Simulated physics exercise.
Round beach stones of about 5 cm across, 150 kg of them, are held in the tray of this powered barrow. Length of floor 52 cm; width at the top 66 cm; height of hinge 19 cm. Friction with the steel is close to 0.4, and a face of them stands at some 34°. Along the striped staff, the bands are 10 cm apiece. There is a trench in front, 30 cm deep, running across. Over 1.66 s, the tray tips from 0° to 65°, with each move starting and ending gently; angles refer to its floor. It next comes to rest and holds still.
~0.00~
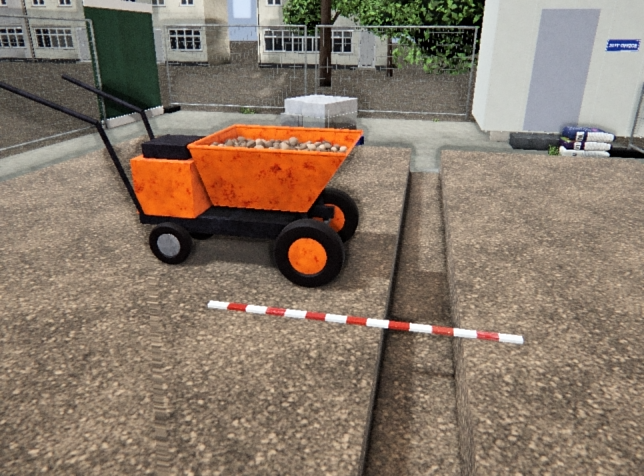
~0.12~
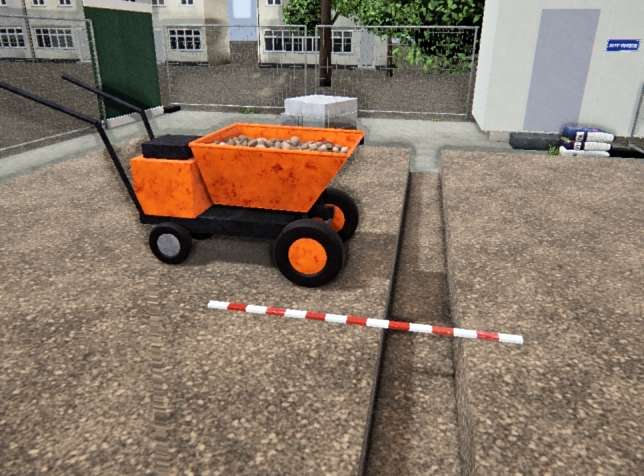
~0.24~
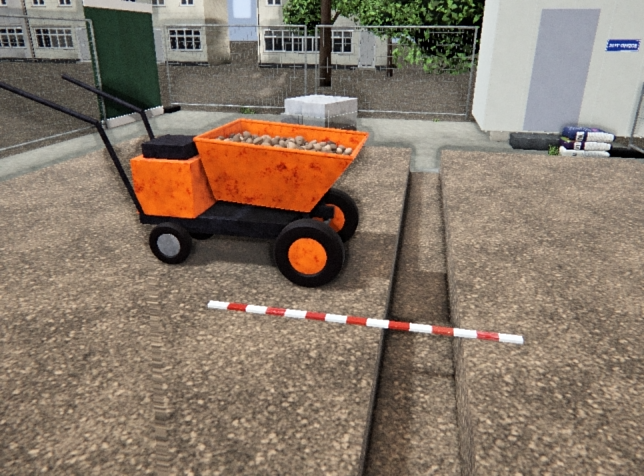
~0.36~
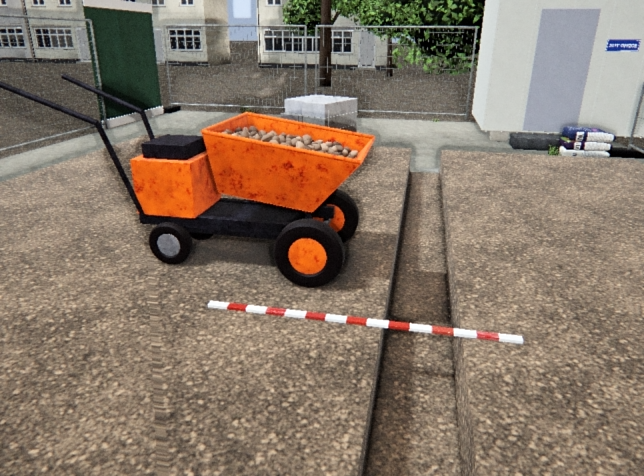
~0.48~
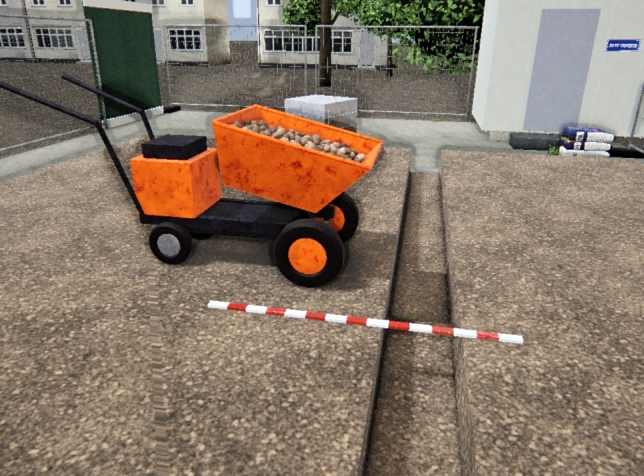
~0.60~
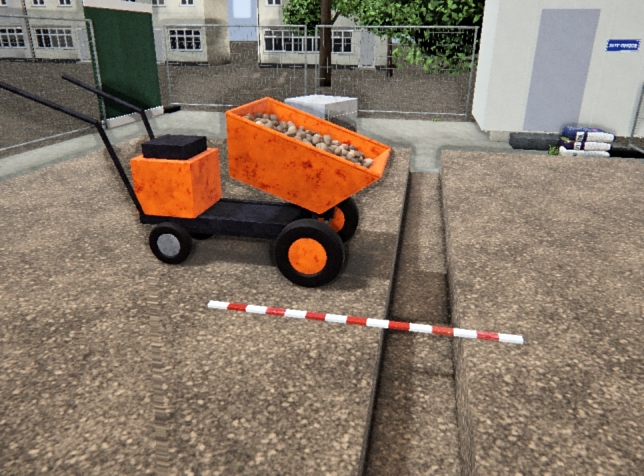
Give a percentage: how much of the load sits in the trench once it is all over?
67 %.
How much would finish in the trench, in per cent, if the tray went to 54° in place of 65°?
Around 40 per cent would finish in the trench.
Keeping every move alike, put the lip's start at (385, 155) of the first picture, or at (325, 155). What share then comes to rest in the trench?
About 30 per cent first, then about 85 per cent.
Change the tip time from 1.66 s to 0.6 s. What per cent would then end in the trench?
45 per cent.
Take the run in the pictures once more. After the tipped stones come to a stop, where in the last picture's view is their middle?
The stones end up centred near (436, 304).
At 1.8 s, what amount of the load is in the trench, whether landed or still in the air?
Close to 20 per cent has got there by then.
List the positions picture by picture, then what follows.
In the first picture, the tray is at 0°, its lip at (346, 155); the top of the load is at (284, 146).
In the second picture, the tray is at 1°, its lip at (348, 156); the top of the load is at (267, 144); the stones move at 0.1 m/s on average.
The third picture shows lip at (353, 158), floor tilted 4°, highest stones at (253, 140); the stones move at 0.2 m/s on average.
In the fourth picture, the tray is at 8°, its lip at (361, 163); the top of the load is at (252, 134); the stones move at 0.3 m/s on average.
The fifth picture shows lip at (370, 168), floor tilted 13°, highest stones at (260, 128); the stones move at 0.4 m/s on average.
The sixth picture shows lip at (380, 176), floor tilted 19°, highest stones at (267, 121); the stones move at 0.5 m/s on average.
After 1.2 s the floor is at 55°; 99 % in the tray, 1 % in the trench; the foremost stones are at (428, 222).
After 1.8 s the floor is at 65°; 63 % in the tray, 22 % in the trench, 14 % past the trench; the foremost stones are at (525, 289).
After 2.1 s the floor is at 65°; 41 % in the tray, 34 % in the trench, 25 % past the trench; the foremost stones are at (577, 295).
After 4.1 s the floor is at 65°; 8 % in the tray, 67 % in the trench, 26 % past the trench; the foremost stones are at (608, 292).
